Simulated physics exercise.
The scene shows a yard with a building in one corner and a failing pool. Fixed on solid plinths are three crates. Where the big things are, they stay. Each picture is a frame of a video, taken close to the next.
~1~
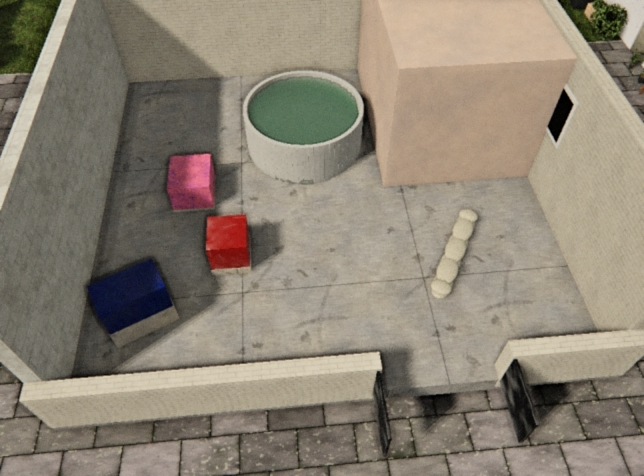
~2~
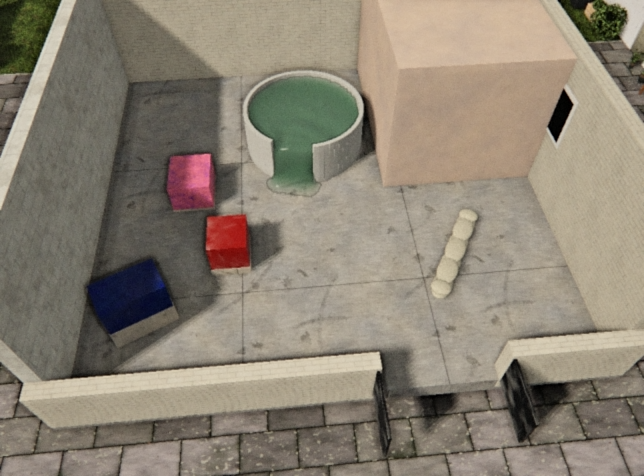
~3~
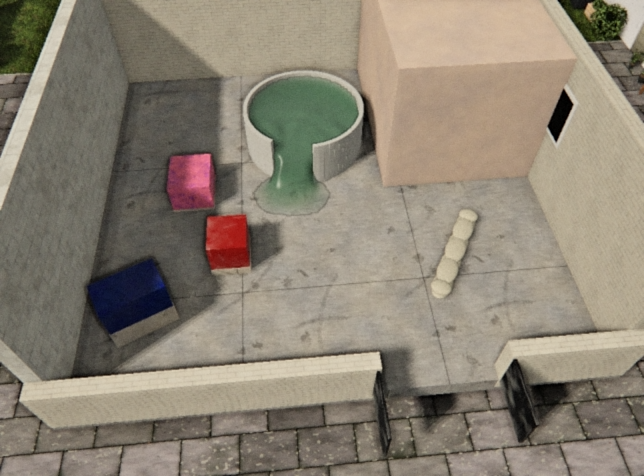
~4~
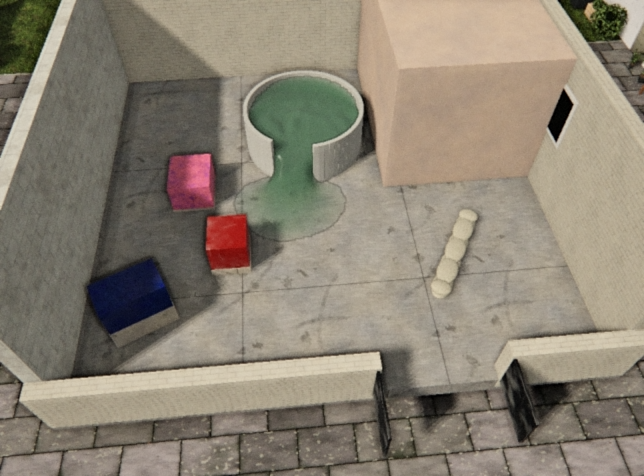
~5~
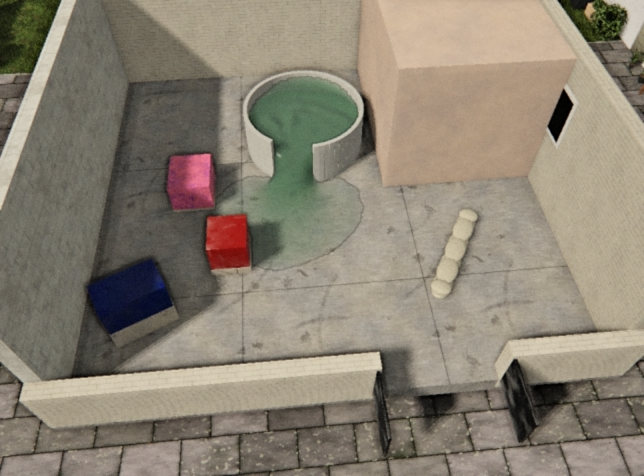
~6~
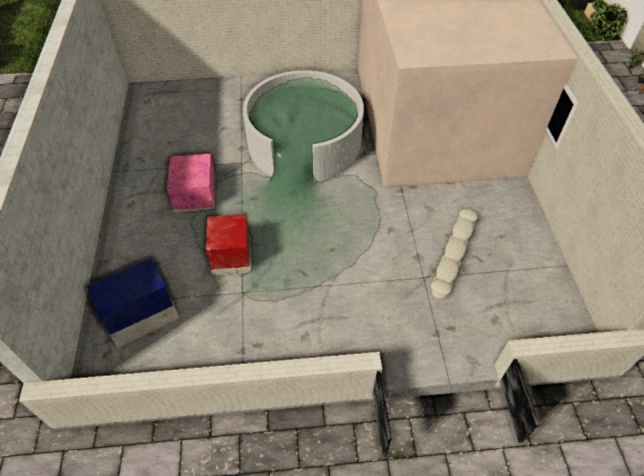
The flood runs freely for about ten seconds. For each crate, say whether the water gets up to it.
Pink crate: Yes; red crate: Yes; blue crate: No.
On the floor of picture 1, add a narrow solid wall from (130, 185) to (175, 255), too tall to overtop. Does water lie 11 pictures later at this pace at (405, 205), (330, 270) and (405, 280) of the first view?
One by one: Spared, soaked, soaked.
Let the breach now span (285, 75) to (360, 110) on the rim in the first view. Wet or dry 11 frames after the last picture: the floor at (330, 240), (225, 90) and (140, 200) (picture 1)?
Place one: Reached by the flood. Place two: Reached by the flood. Place three: Spared by the leak.
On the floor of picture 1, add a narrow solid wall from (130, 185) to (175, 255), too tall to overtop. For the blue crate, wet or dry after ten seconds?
Well, the blue crate one comes through dry in the end.
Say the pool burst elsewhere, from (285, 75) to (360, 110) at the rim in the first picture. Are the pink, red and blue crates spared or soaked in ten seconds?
Pink gets drenched, red stays untouched, blue stays untouched.
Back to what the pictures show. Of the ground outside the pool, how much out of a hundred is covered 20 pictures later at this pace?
Around 50 percent, give or take.
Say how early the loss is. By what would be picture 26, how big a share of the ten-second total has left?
Result, approximate: 35 per cent.
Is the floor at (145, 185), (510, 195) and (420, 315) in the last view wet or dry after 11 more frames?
First spared, second spared, third inundated.
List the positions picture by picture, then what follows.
The first picture shows still water in the round pool at (303, 110).
In the second picture, water pours out at (294, 170) and has run to (316, 189).
In the third picture, water pours out at (294, 170) and has run to (269, 209).
In the fourth picture, the front is at (267, 235), out from the gap at (294, 170).
In the fifth picture, water pours out at (294, 170) and has run to (272, 266).
In the sixth picture, the front is at (255, 294), out from the gap at (294, 170).
A moment on, water covers 30 % of the floor; the pink crate water round its plinth, the red crate water round its plinth, the blue crate not reached.
Next, water covers 40 % of the floor; the pink crate water round its plinth, the red crate water round its plinth, the blue crate water round its plinth.
Then, water covers 50 % of the floor; the pink crate water round its plinth, the red crate water round its plinth, the blue crate water round its plinth.
Later, water covers 70 % of the floor; the pink crate water round its plinth, the red crate water round its plinth, the blue crate water round its plinth.
In the end, water covers 90 % of the floor; the pink crate was topped, the red crate was topped, the blue crate stayed above the water.
